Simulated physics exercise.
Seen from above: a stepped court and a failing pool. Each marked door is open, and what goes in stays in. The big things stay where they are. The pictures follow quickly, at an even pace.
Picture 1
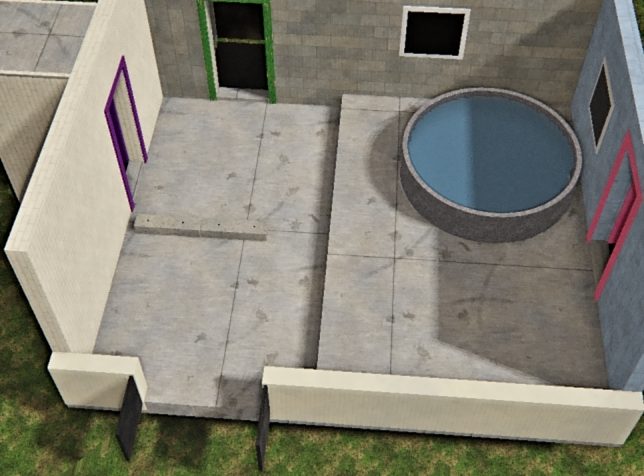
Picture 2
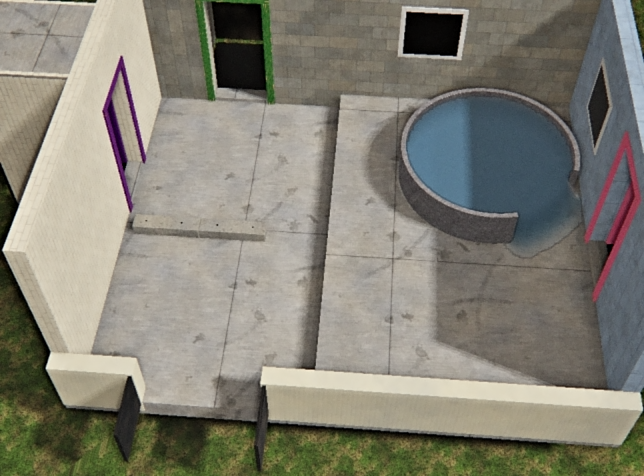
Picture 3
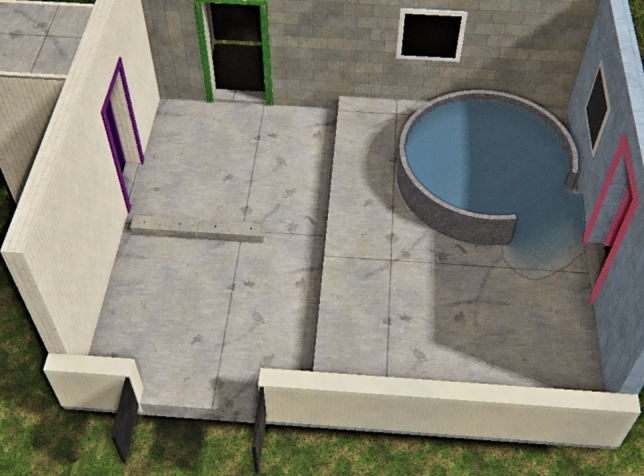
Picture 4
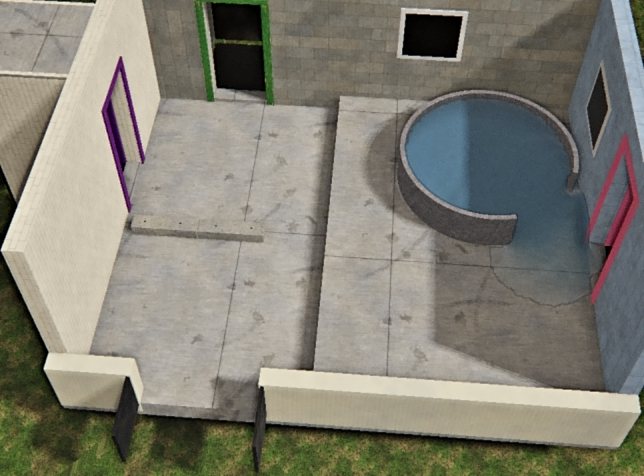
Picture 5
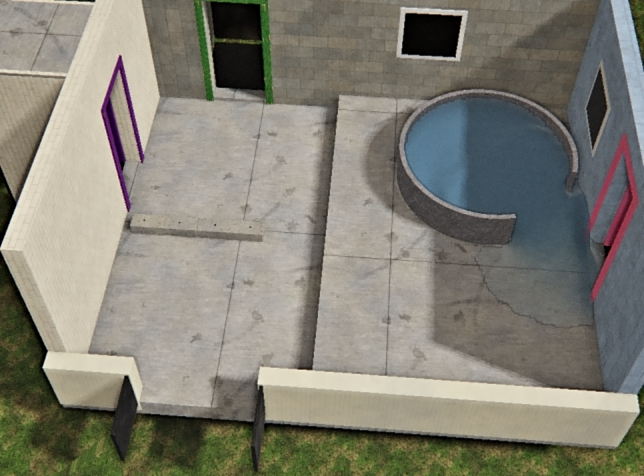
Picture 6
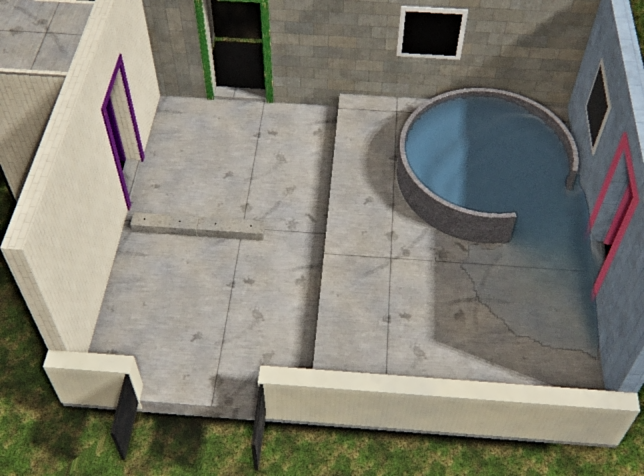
To begin with, still water fills a round stone pool on the right side of a walled, paved court. A section of the pool's wall near the pink-framed doorway is then gone, and water pours through the gap, spreading across the paving beside the blue wall and toward the low front wall.
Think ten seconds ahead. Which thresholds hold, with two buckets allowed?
In the end: The green door holds within the limit; the pink door floods; the purple door holds within the limit.
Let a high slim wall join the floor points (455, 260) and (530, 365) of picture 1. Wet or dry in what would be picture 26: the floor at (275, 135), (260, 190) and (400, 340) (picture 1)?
In that order: Free of water, no water, flooded.
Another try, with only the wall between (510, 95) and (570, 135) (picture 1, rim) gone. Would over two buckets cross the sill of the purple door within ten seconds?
The purple one goes over.
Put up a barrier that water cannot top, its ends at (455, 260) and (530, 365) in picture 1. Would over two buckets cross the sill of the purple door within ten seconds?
My reading: The purple door is under.
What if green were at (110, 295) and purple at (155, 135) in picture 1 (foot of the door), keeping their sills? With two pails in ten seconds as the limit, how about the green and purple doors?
In short: Green door goes over; purple door takes less.
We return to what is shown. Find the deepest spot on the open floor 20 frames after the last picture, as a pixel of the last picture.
Close to (592, 394).
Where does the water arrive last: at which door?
The one in green.
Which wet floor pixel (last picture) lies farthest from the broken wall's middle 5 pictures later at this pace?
I would point to (522, 401).
A moment on, water covers 10 % of the floor; the green door not reached, the pink door over two buckets in, the purple door not reached.
Next, water covers 20 % of the floor; the green door not reached, the pink door far over two buckets in, the purple door not reached.
Then, water covers 40 % of the floor; the green door not reached, the pink door far over two buckets in, the purple door not reached.
Later, water covers 70 % of the floor; the green door not reached, the pink door far over two buckets in, the purple door wet at the sill, nothing in.
In the end, water covers 90 % of the floor; the green door wet at the sill, nothing in, the pink door far over two buckets in, the purple door wet at the sill, nothing in.
